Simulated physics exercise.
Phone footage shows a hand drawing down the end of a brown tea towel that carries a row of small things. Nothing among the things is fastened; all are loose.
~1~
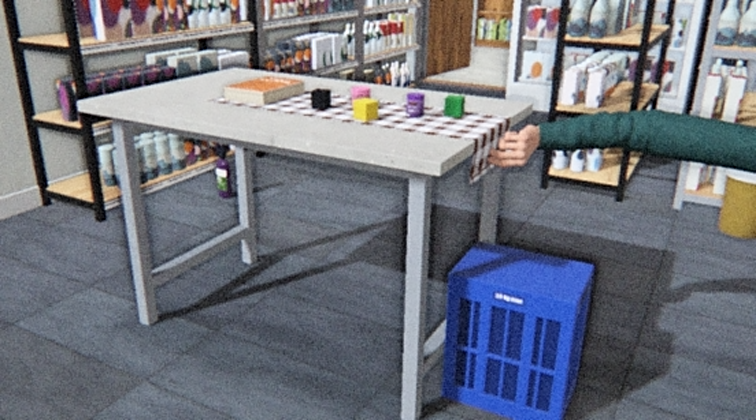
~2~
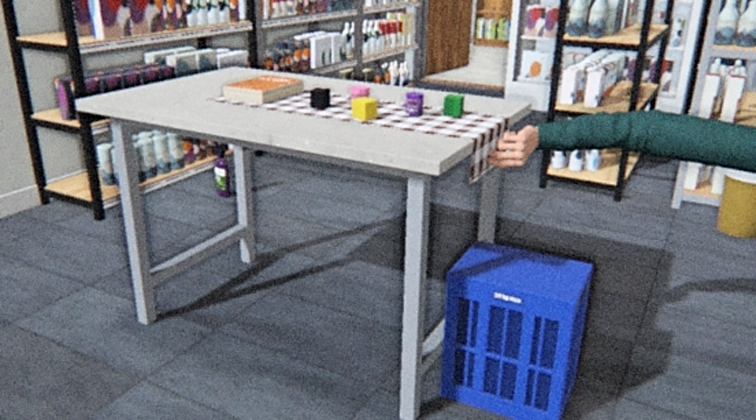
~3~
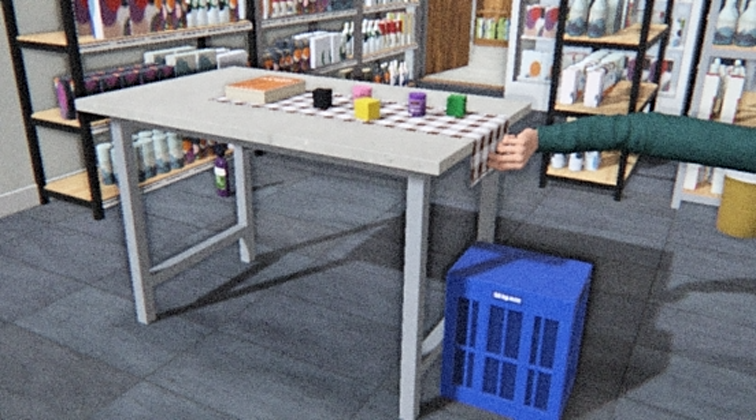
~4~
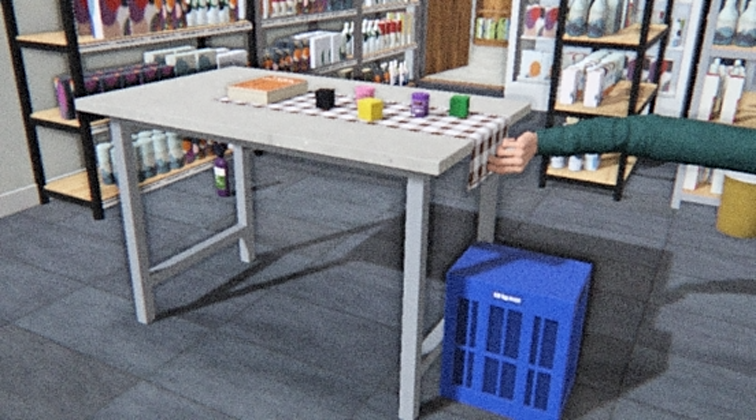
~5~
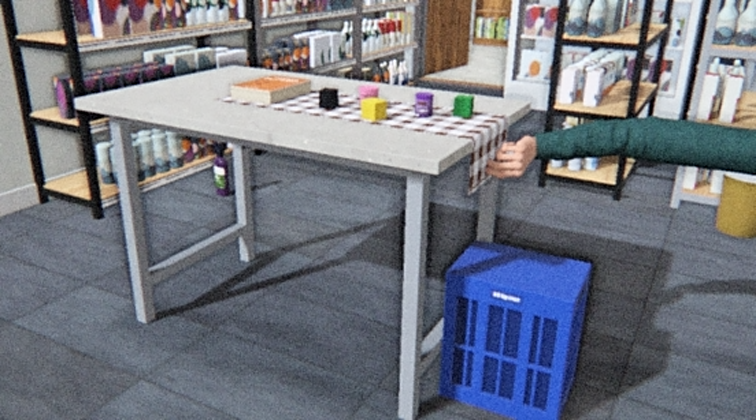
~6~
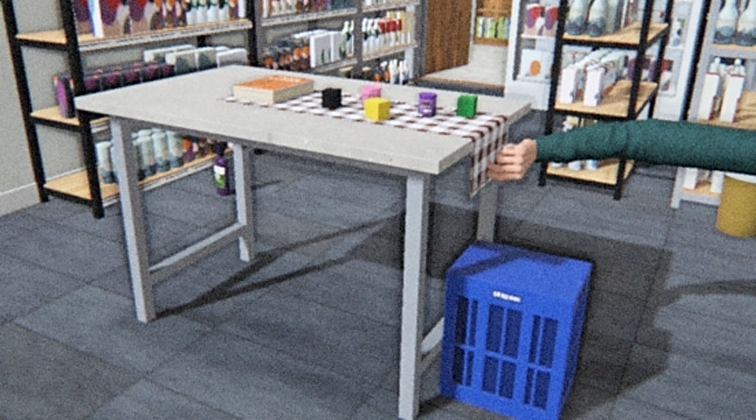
A hand in a dark green sleeve, reaching in from the right, slowly draws down the end of a brown-and-white checked cloth at the near right edge of a pale table in a shop. Black, pink, yellow, purple and green items ride rightward slightly with it, beside an orange-topped box. A blue crate sits on the grey floor below, shelves of bottles stand behind, and the view stays still.
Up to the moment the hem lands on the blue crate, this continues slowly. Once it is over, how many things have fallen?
What comes down is a pair.
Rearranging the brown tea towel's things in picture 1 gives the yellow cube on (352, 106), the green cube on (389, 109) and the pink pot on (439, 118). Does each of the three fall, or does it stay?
The yellow cube keeps its place on top, the green cube does not fall, the pink pot is carried off.
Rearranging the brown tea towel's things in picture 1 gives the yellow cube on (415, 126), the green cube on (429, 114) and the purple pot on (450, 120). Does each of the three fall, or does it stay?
In the end the yellow cube is no longer up there, the green cube is no longer up there and the purple pot is no longer up there.
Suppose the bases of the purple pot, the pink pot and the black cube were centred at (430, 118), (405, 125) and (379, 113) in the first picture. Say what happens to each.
I'd say the purple pot takes a fall, the pink pot takes a fall, and the black cube hangs on.
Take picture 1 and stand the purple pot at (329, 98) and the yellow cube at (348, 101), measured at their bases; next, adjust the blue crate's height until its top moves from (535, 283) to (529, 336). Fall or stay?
The purple pot stays put; the yellow cube stays put.
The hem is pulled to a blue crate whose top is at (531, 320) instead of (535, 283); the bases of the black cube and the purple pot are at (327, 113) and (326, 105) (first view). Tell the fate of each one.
Note: Black cube kept on top; purple pot kept on top.
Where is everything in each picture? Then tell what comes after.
Hem (470, 184); green cube (455, 97); purple pot (416, 94); yellow cube (366, 101); pink pot (361, 88); black cube (321, 90); top of the crate (535, 283), in the first frame.
Hem (469, 184); green cube (454, 96), in the second frame.
Hem (471, 187); purple pot (418, 94), in the third frame.
Hem (468, 190); yellow cube (370, 100); top of the crate (533, 282), in the fourth frame.
Hem (468, 195); pink pot (369, 87), in the fifth frame.
Hem (471, 198); green cube (468, 97); purple pot (428, 94); yellow cube (378, 100); pink pot (372, 87); black cube (332, 89), in the sixth frame.
Soon after, hem near (486, 231); green cube gone.
Then, hem on the crate; green cube and purple pot gone.
At rest, hem on the crate; green cube and purple pot gone. The answer is two.
